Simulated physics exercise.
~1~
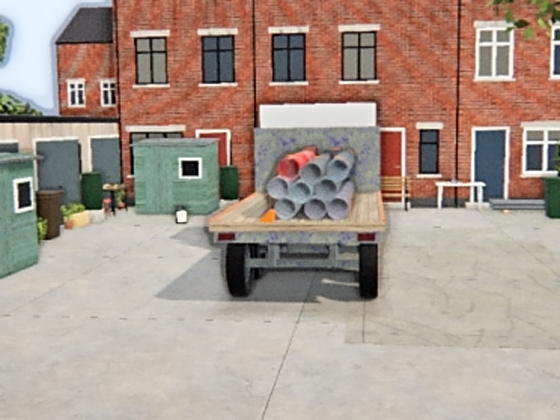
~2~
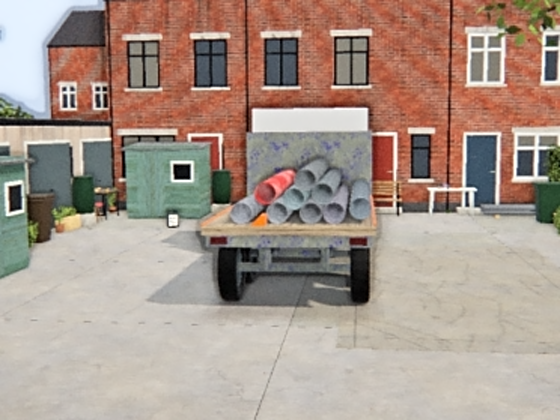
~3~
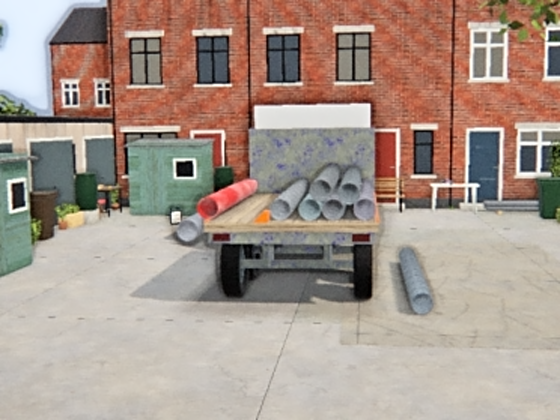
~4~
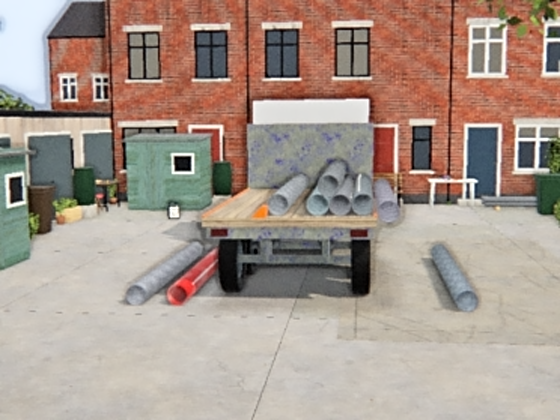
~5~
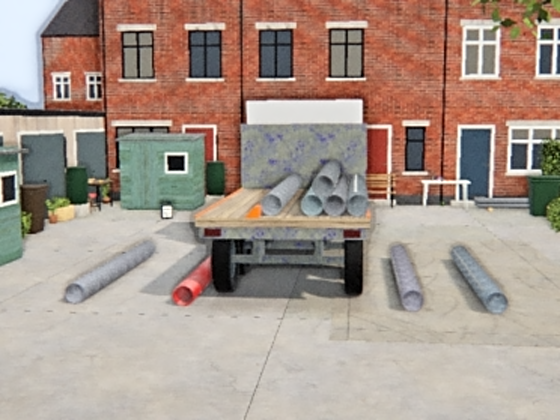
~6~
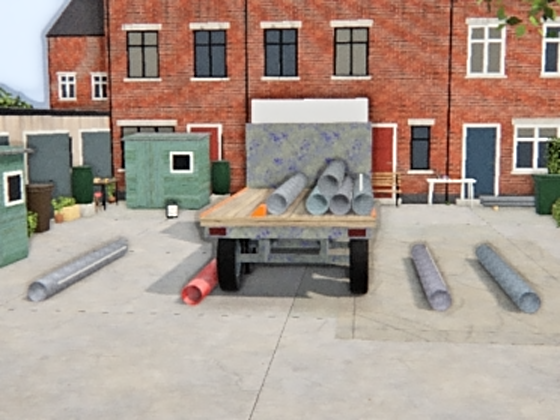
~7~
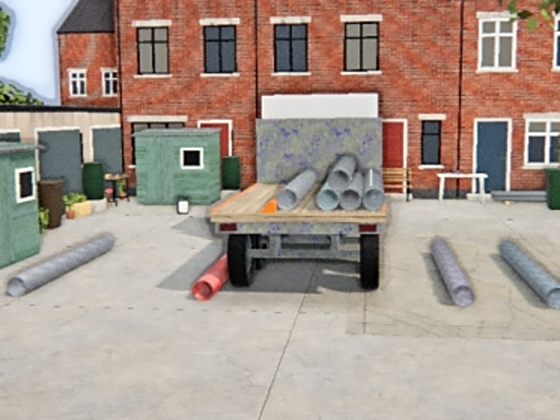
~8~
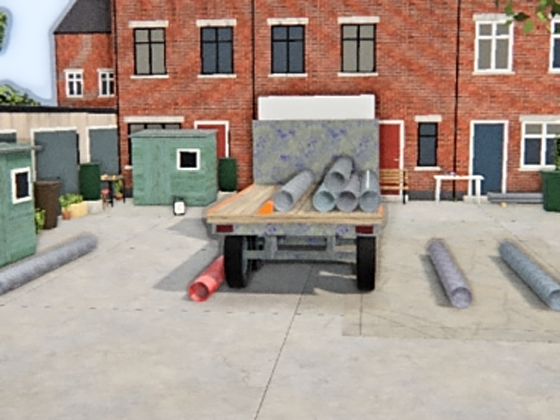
In the video, a stack of grey pipes and one red pipe collapses on a parked flatbed lorry, and pipes roll off both sides. The red one drops off the left and rests by the wheel, two grey ones lie on the right, and four stay aboard.
